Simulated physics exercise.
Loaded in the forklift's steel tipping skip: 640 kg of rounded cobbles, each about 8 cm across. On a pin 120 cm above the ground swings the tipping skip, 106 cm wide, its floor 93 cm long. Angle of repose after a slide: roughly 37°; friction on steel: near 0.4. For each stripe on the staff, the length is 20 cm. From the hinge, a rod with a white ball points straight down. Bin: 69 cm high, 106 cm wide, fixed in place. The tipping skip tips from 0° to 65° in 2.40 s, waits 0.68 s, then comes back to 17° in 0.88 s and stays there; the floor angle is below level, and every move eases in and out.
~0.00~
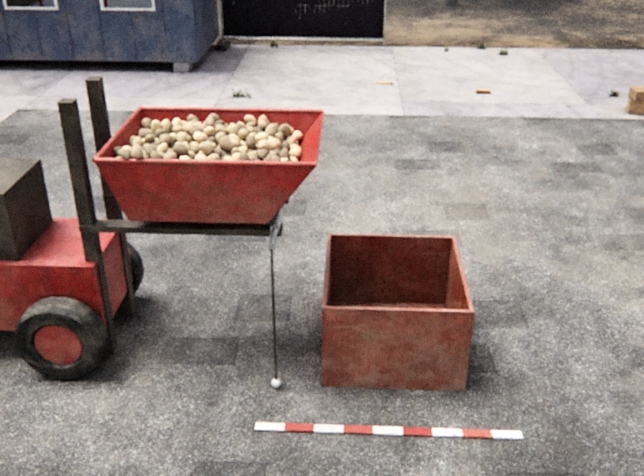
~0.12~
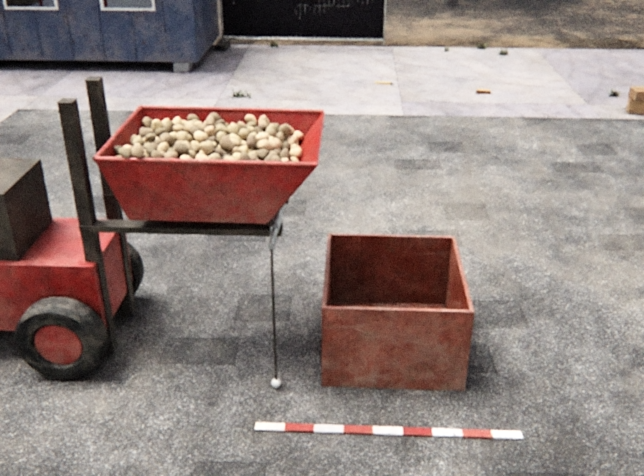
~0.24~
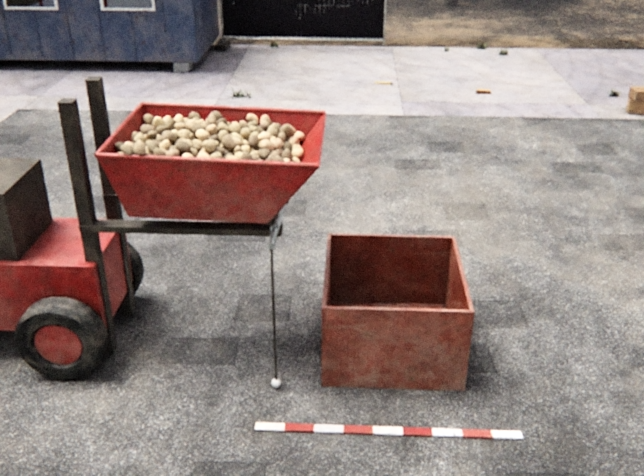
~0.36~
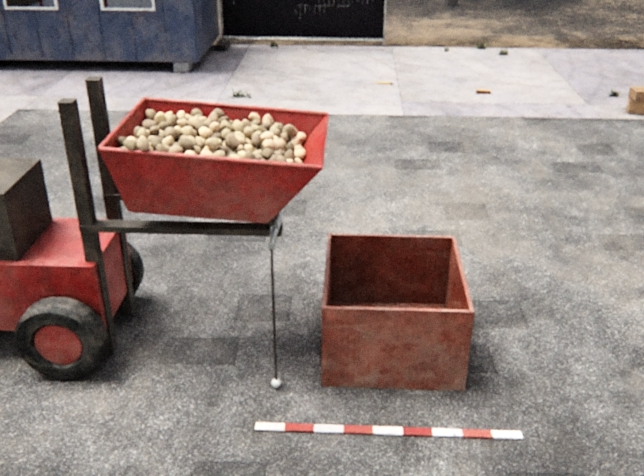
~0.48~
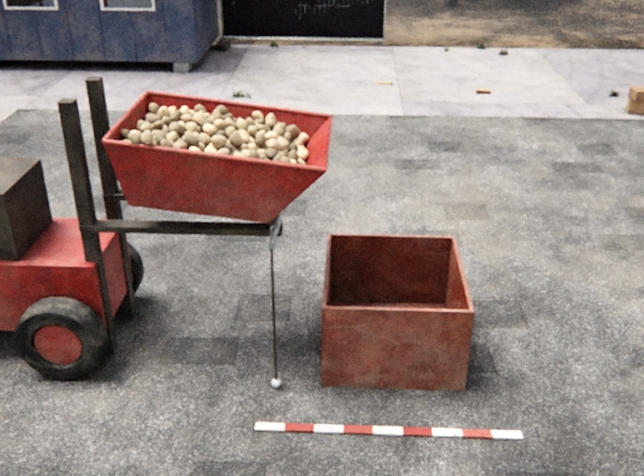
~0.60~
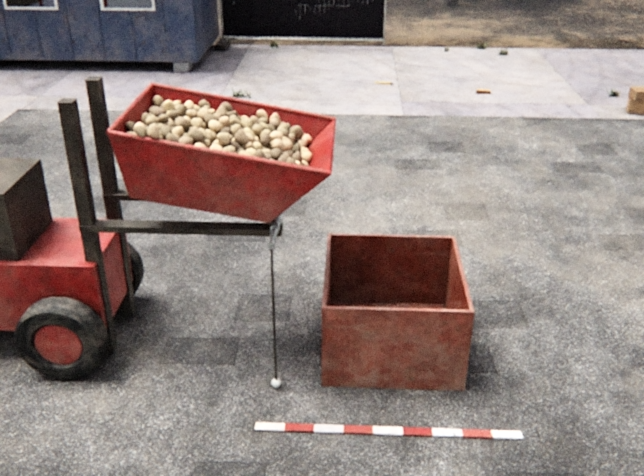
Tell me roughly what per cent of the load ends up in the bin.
Around 65 out of 100.
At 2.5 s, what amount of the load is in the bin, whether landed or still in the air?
I'd put it near 30 per cent.
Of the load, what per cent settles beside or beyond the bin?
10 per cent or so.
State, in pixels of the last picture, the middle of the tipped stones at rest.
Around (413, 327).
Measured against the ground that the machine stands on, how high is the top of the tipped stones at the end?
It rests some 50 cm higher than the ground the machine stands on.
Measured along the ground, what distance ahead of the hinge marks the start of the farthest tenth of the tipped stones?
Some 130 cm out from the hinge.
After 1.8 s the floor is at 55°; 99 % in the tipping skip, 1 % in the bin; the foremost stones are at (386, 218).
After 2.5 s the floor is at 65°; 66 % in the tipping skip, 29 % in the bin, 5 % beside or beyond the bin; the foremost stones are at (447, 310).
After 4.4 s the floor is at 17°; 24 % in the tipping skip, 65 % in the bin, 11 % beside or beyond the bin; the foremost stones are at (569, 374).
After 7.0 s the floor is at 17°; 24 % in the tipping skip, 65 % in the bin, 11 % beside or beyond the bin; the foremost stones are at (569, 374).
